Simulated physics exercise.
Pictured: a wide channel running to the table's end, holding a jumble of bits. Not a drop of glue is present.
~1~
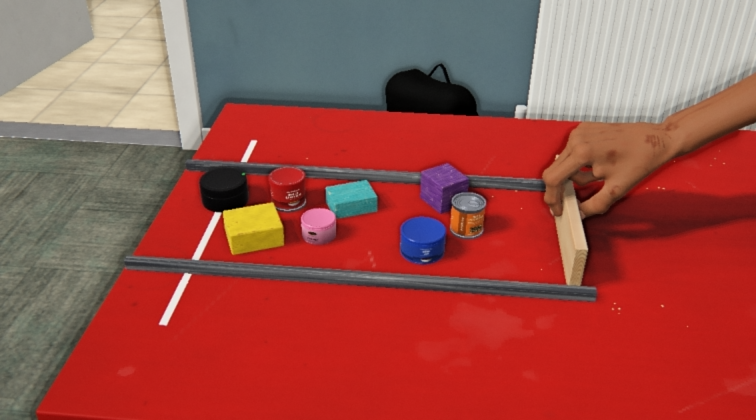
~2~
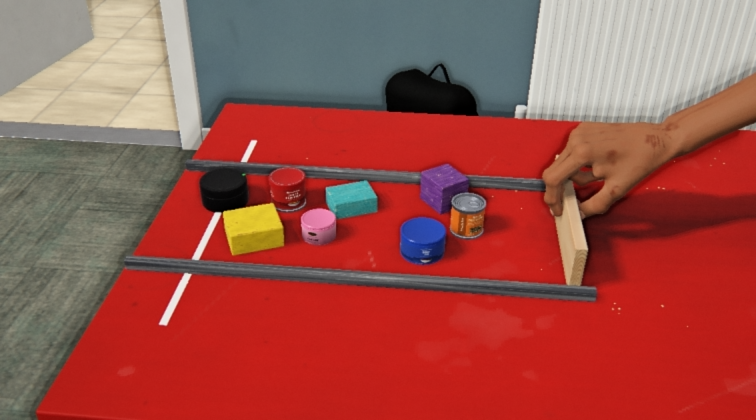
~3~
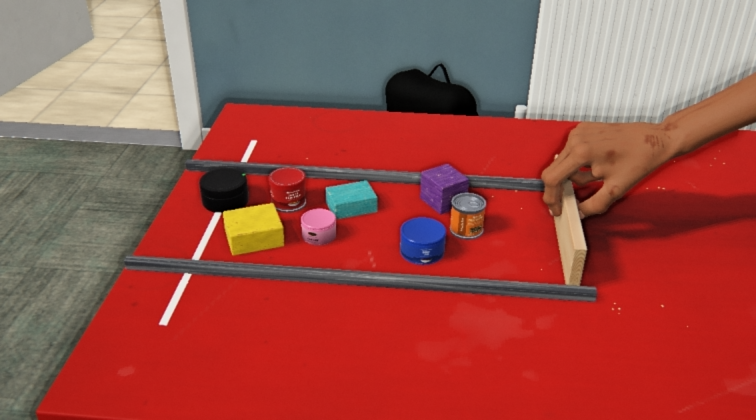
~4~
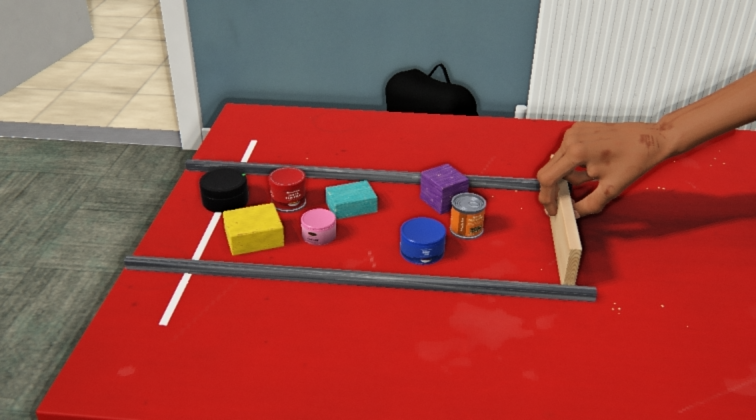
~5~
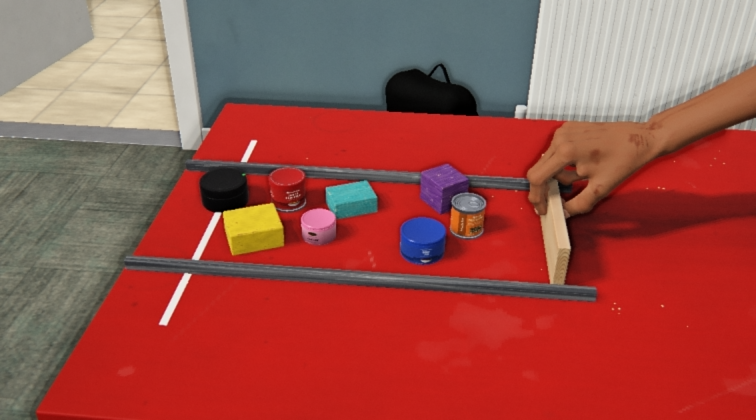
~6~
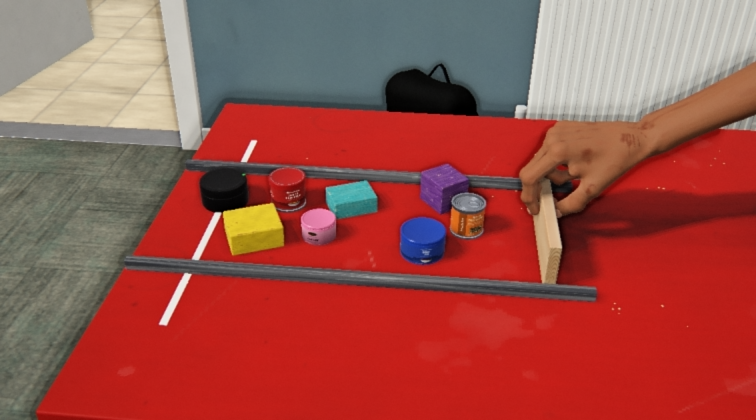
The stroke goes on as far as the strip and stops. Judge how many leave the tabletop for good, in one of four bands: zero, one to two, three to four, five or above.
That falls in the band one to two.
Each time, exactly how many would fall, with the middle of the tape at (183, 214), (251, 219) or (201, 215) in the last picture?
Per try: 5; 0; 4.
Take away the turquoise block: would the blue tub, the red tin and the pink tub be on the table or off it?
Well, the blue tub is still there, the red tin is still there, and the pink tub is still there.
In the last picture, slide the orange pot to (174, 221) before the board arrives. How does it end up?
Starting there, it drops down in the end.
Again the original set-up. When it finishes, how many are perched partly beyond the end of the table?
It's 4.
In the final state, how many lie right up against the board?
Contact count: 3.
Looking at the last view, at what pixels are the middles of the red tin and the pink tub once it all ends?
First: About (185, 167); second: About (157, 213).
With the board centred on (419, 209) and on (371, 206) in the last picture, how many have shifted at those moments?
Moved so far: 3, later 5.
Early on, none off yet; black lid at rest near (224, 190); yellow block at rest near (253, 229); red tin at rest near (288, 190).
Finally, the number that fall off is one or two; lost, black lid.
